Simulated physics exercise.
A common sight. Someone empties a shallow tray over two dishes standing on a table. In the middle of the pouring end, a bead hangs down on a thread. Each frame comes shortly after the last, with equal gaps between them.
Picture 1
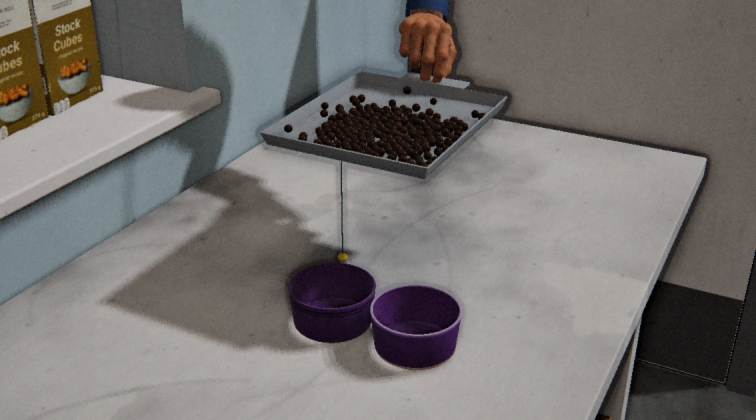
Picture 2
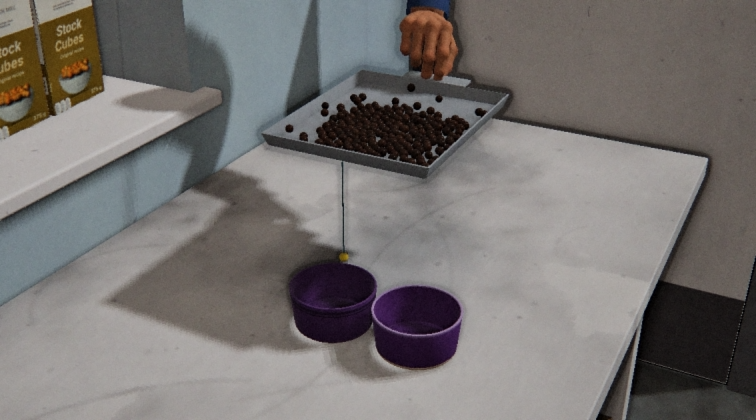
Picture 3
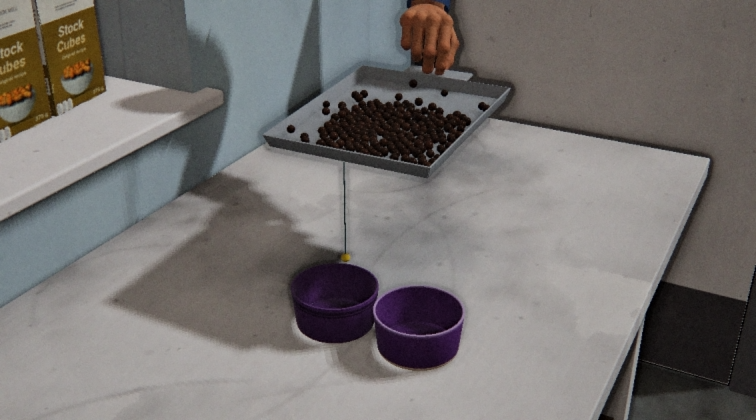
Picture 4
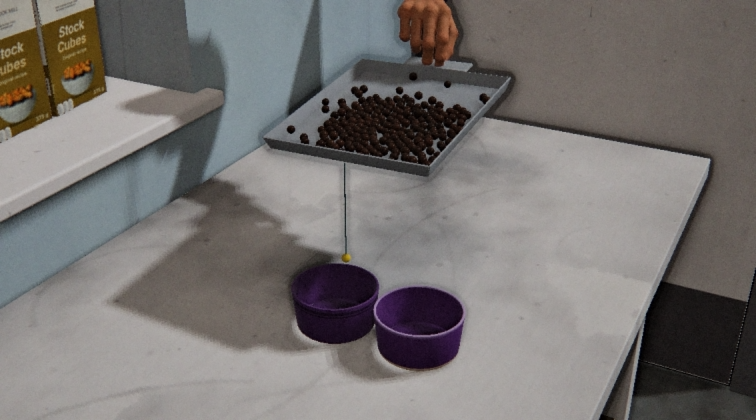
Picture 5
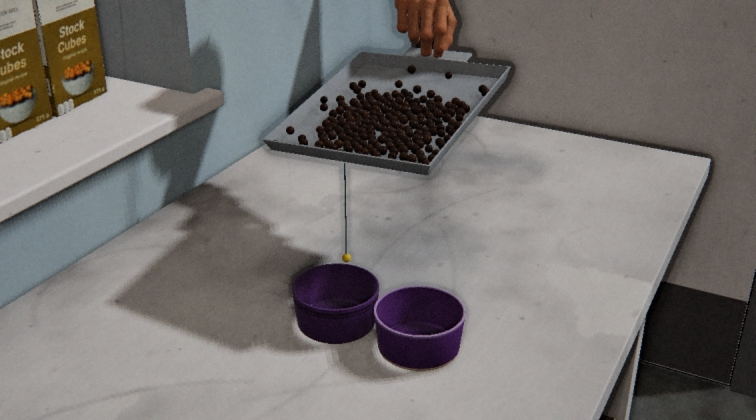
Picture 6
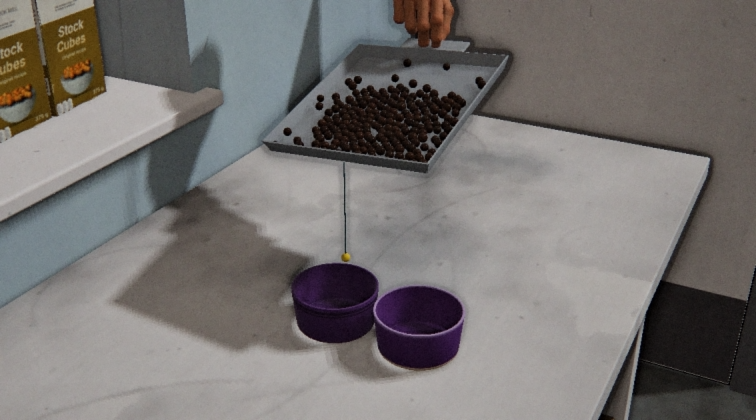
The clip opens on a hand holding a shallow grey tray of dark chocolate balls above two purple dishes on a pale table, a yellow bead hanging on a thread. The hand gradually raises the tray's far side, steepening its slope slightly, and the balls shift a little toward the left.
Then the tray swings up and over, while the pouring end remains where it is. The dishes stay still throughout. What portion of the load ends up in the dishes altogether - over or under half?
Under.
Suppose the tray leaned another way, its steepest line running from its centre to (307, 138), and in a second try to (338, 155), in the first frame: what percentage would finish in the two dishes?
Shares: 0 %, then 50 %.
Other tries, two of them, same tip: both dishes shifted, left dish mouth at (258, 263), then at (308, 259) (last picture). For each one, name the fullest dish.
The one at left, then the one at left.
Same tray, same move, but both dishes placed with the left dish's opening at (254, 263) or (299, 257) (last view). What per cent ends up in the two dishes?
You'd get 90 in a hundred the first time and 40 in a hundred the second.
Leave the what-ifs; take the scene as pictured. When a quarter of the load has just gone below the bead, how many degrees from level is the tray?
It sits at roughly 60°.
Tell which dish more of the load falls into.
That is the left dish.
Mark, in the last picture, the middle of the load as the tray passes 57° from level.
I'd put it at about (314, 151).
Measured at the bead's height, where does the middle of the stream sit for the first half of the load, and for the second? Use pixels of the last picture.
The opening part goes through (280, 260); what follows goes through (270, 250).
Soon after the last picture, tray tipped steeply; about two thirds on the tray; a small part in the left dish; a small part outside both; about a quarter in the air.
A little later, tray tipped right over; a stray few in the right dish; about a quarter in the left dish; about two thirds outside both; a stray few in the air.
Later still, tray tipped past a quarter turn; a stray few in the right dish; about a quarter in the left dish; most outside both.
By the end, tray tipped past a quarter turn; a stray few in the right dish; about a quarter in the left dish; most outside both.
